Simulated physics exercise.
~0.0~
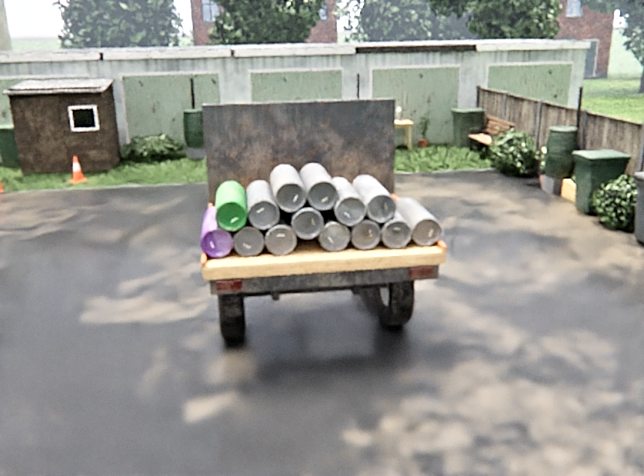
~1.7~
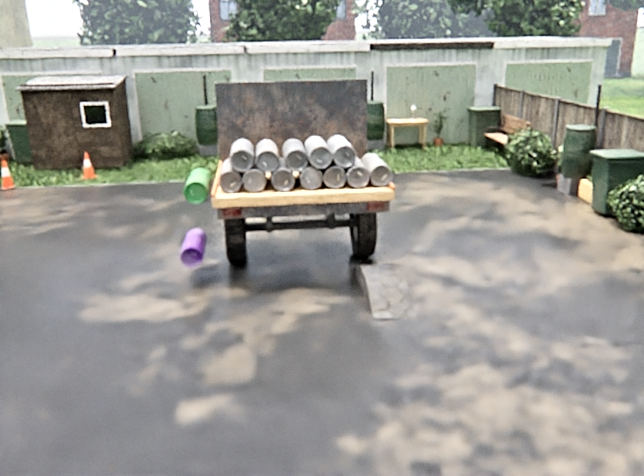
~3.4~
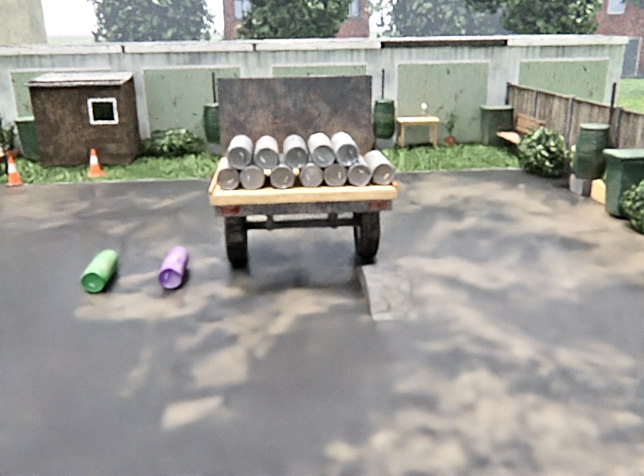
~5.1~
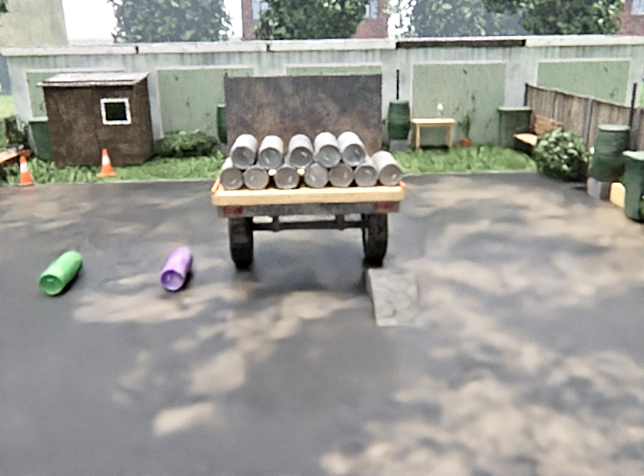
The clip shows a flat trailer stacked with mostly grey cylinders, seen from behind in a paved yard. The purple cylinder and then the green one drop off the left side and end on the ground, green farther left, while the grey ones remain aboard.
